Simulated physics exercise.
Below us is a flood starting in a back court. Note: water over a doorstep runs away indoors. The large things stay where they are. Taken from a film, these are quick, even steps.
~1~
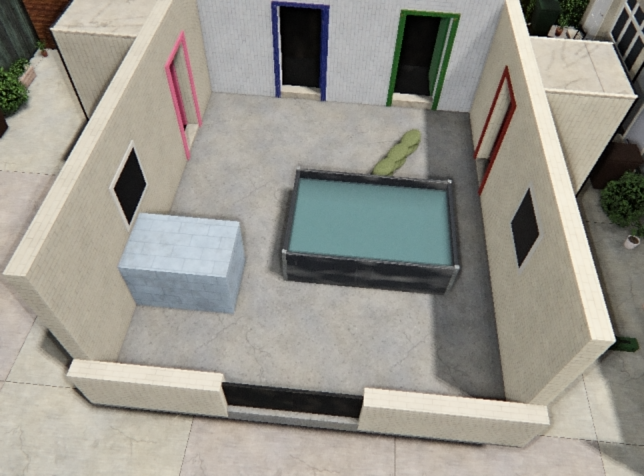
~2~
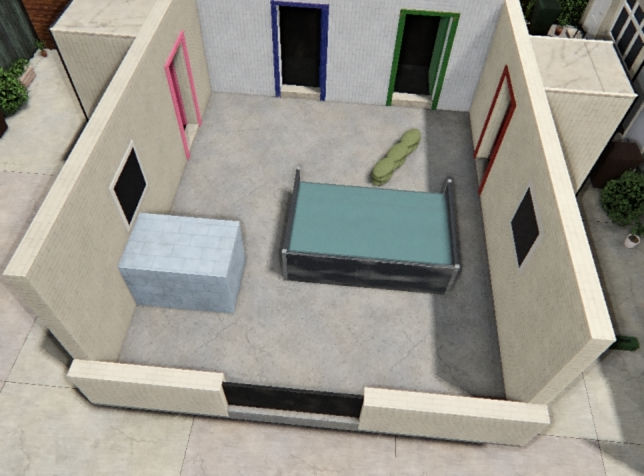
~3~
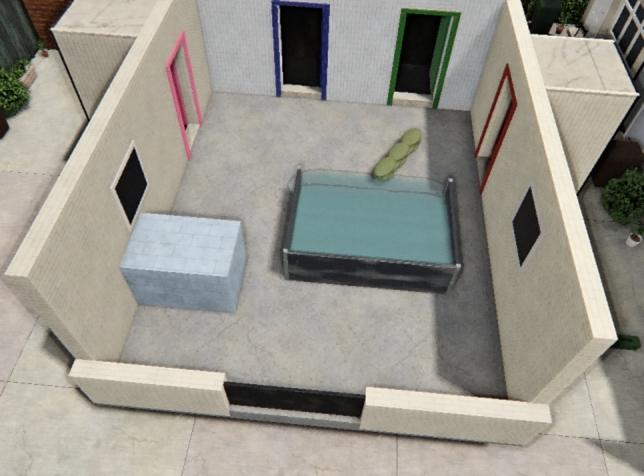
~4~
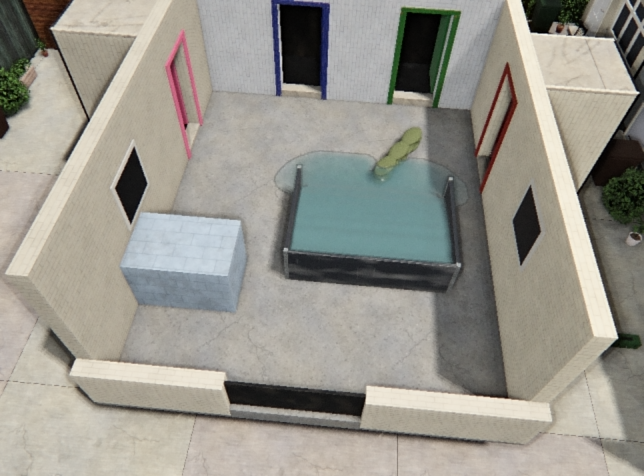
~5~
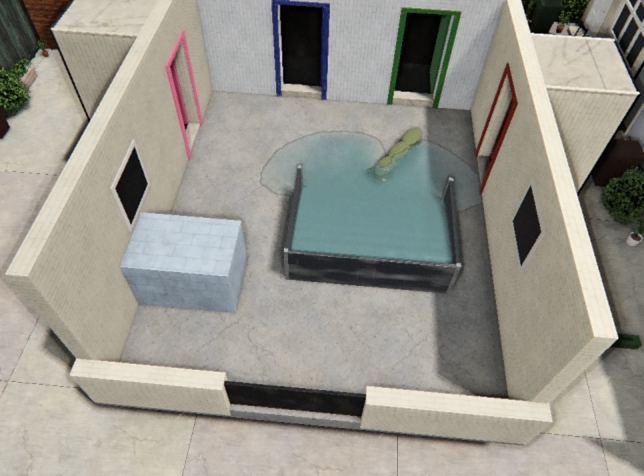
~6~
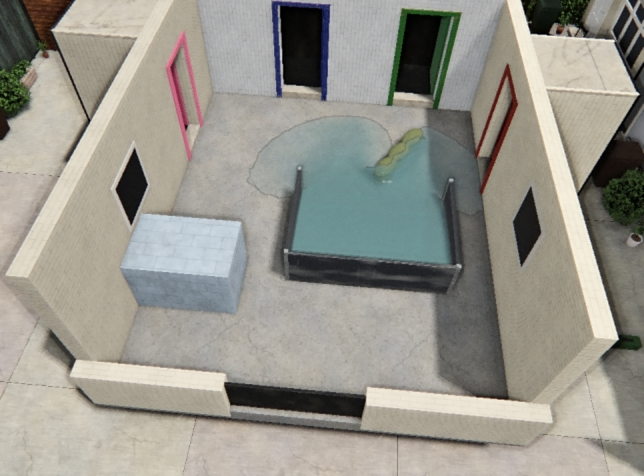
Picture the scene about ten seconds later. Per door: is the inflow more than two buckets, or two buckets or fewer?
In order: The green door gets more than two buckets inside. The red door gets more than two buckets inside. The pink door gets more than two buckets inside. The blue door gets more than two buckets inside.
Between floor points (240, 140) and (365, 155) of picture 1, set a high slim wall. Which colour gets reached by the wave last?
That would be the blue door.
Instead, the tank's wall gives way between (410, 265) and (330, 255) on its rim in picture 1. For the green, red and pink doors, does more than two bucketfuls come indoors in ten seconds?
Here's how it turns out: The green door fails to reach the limit, the red door fails to reach the limit, and the pink door fails to reach the limit.
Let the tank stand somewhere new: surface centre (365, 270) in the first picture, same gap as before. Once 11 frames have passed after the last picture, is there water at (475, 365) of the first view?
Unflooded.
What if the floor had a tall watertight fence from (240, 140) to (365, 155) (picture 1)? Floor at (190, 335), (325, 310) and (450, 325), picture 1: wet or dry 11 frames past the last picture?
One after the other: Free of water, no water, clear.
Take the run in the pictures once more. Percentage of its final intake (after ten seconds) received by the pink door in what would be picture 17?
My estimate is close to 0 per cent.
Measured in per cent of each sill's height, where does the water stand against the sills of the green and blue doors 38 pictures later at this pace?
Near 40 and 60 in a hundred.
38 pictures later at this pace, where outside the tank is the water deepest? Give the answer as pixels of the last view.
I'd point to (163, 237).
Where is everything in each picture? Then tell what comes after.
The open tank at (371, 218) is whole and still, in the first frame.
The front is at a hidden place, out from the gap on the open tank's far side, in the second frame.
Water pours out on the open tank's far side and has run to a hidden place, in the third frame.
Water pours out on the open tank's far side and has run to (462, 187), in the fourth frame.
Water pours out on the open tank's far side and has run to (473, 175), in the fifth frame.
The front is at (434, 131), out from the gap on the open tank's far side, in the sixth frame.
A moment on, water covers 40 % of the floor; the green door wet at the sill, nothing in, the red door under two buckets in, the pink door not reached, the blue door under two buckets in.
Next, water covers 45 % of the floor; the green door under two buckets in, the red door over two buckets in, the pink door wet at the sill, nothing in, the blue door over two buckets in.
Then, water covers 50 % of the floor; the green door over two buckets in, the red door far over two buckets in, the pink door under two buckets in, the blue door over two buckets in.
Later, water covers 70 % of the floor; the green door over two buckets in, the red door far over two buckets in, the pink door over two buckets in, the blue door over two buckets in.
In the end, water covers 90 % of the floor; the green door over two buckets in, the red door far over two buckets in, the pink door over two buckets in, the blue door over two buckets in.
